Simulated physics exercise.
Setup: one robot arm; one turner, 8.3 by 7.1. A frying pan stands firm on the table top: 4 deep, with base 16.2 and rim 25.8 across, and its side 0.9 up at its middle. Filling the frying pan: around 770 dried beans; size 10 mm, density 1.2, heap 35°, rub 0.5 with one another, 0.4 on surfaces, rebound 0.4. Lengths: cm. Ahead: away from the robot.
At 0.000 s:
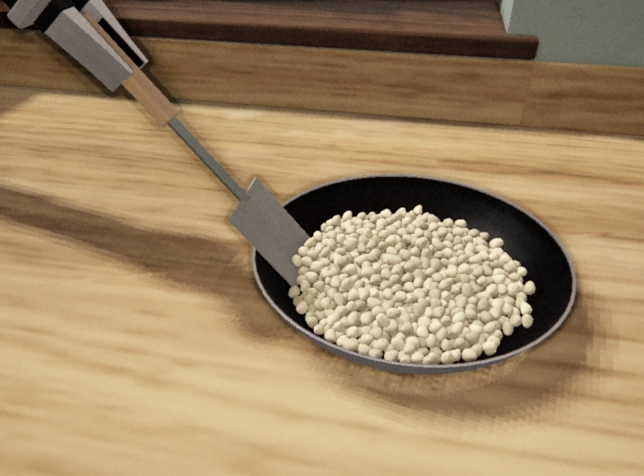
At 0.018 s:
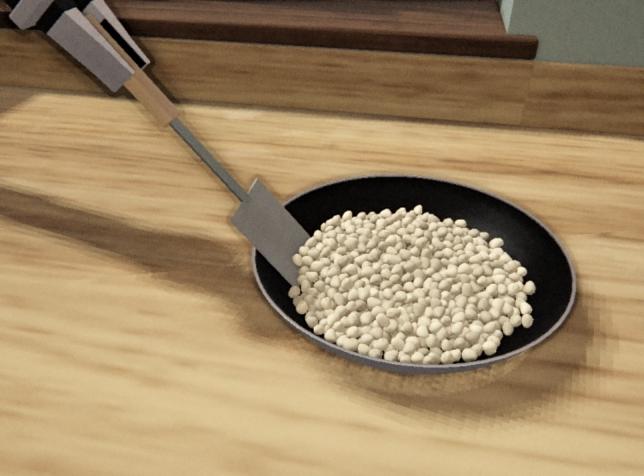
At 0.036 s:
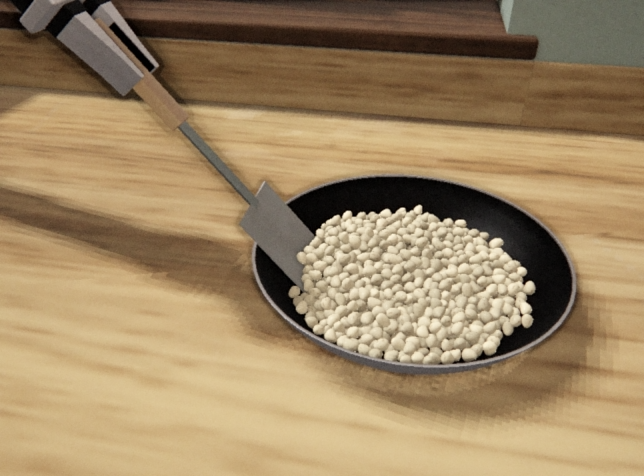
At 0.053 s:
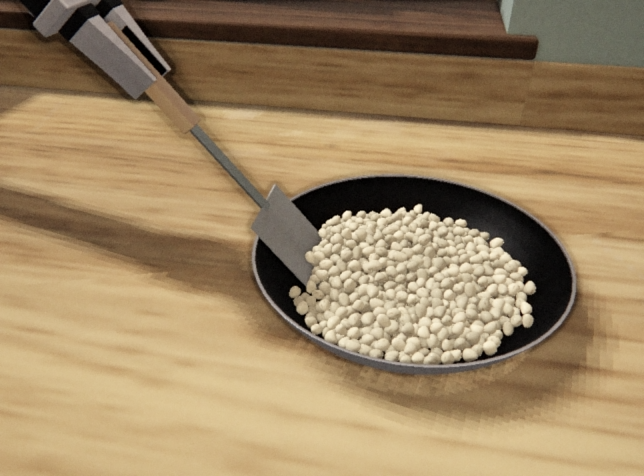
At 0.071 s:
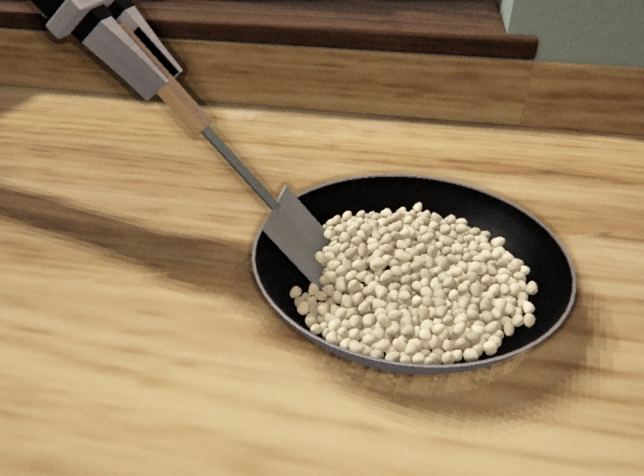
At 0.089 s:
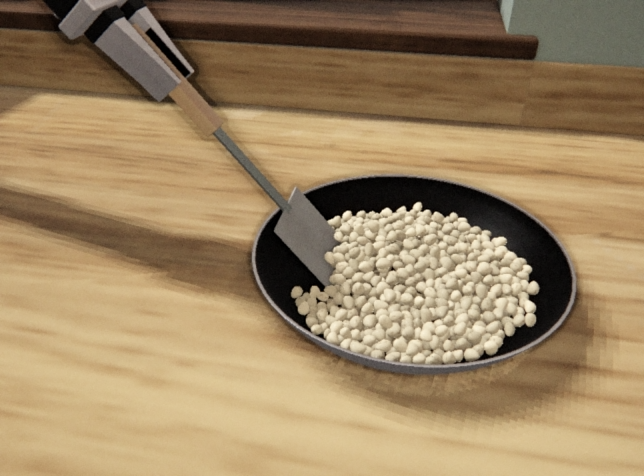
To begin with, a robot arm holds a turner with its blade at the left edge of a pile of pale dried beans in a dark frying pan on a wooden table. The arm then slides the blade slowly a short way to the right, nudging the nearest beans slightly.
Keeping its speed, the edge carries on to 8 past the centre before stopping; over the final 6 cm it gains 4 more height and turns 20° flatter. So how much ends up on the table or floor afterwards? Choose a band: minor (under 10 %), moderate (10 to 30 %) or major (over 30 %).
Minor.
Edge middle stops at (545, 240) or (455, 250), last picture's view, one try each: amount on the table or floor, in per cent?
Estimates, in order: 20 % and 0 %.
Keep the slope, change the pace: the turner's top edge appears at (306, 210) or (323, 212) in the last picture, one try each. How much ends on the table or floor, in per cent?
I'd estimate some 15 and 20 in a hundred.
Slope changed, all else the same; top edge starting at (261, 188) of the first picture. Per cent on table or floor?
Roughly 5%.
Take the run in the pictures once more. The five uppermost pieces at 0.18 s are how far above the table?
They are around 4 cm up.
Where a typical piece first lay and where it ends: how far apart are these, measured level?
Some 3 cm.
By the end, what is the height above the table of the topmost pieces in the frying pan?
Height at the end: Around 6.0 cm.
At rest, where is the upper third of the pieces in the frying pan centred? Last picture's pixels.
I'd say around pixel (516, 271).
After 0.18 s, sloping 50°, highest piece 5 above the table; 767 in the frying pan.
After 0.27 s, sloping 42°, highest piece 5 above the table; 767 in the frying pan.
After 0.51 s, sloping 30°, highest piece 6 above the table; 739 in the frying pan, 25 on the table or floor, 3 on the blade or in flight.
After 1.56 s, sloping 30°, highest piece 6 above the table; 735 in the frying pan, 32 on the table or floor.
In the end, 735 in the frying pan, 32 on the table or floor. That is 4 % on the table or floor.
